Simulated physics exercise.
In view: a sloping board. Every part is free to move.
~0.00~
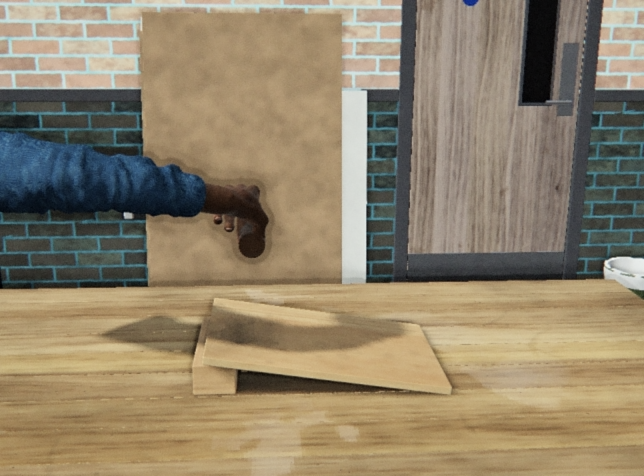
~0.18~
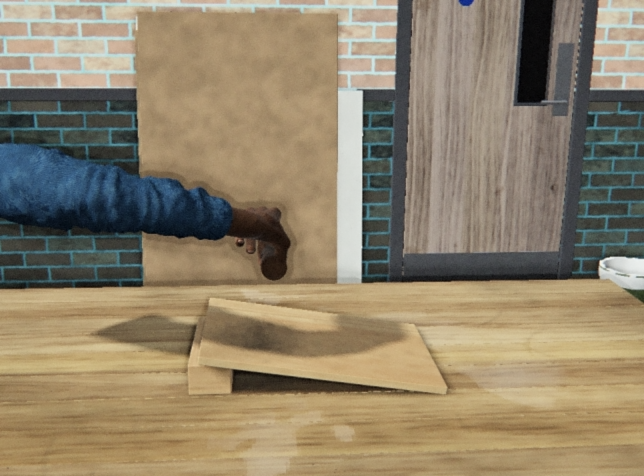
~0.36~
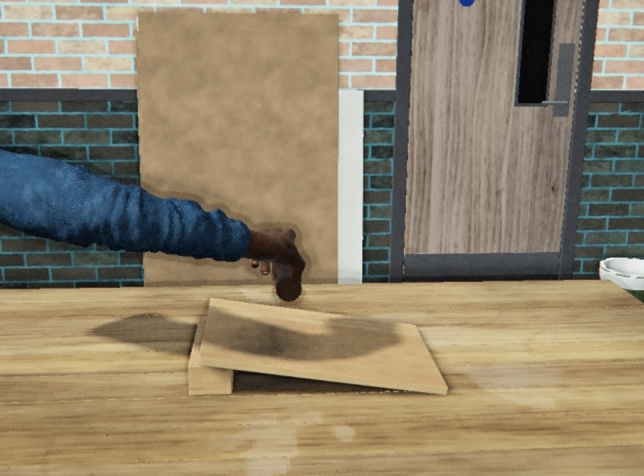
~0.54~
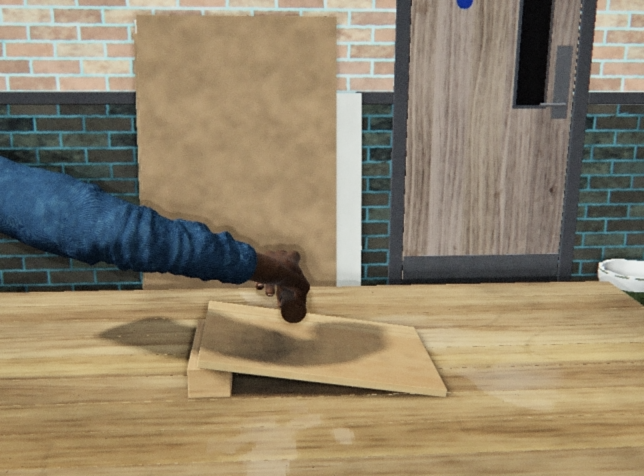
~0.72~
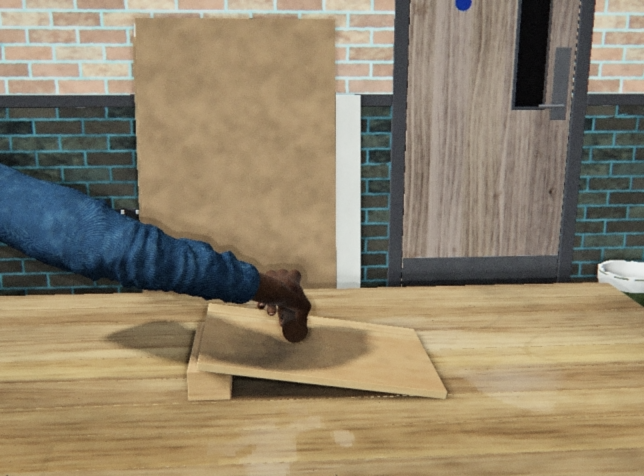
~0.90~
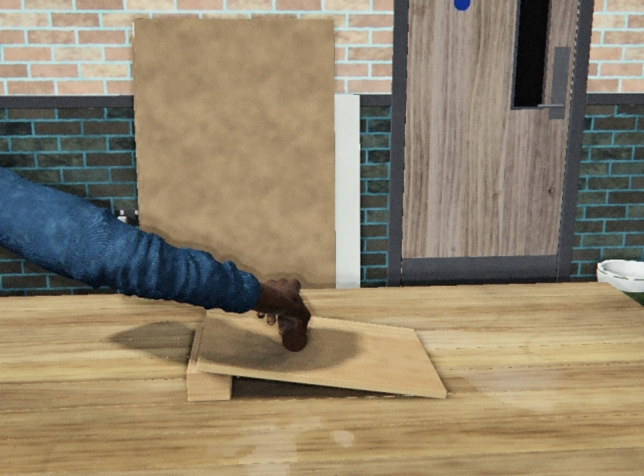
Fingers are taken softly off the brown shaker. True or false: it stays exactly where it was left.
False.
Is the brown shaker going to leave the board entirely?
Brown shaker - gone from the top.
After 1.80 s, brown shaker now off the board.
After 2.50 s, things are still on the move.
After 3.20 s, as before.
In the end (3.5 s), off the board, brown shaker. The brown shaker runs down the board.
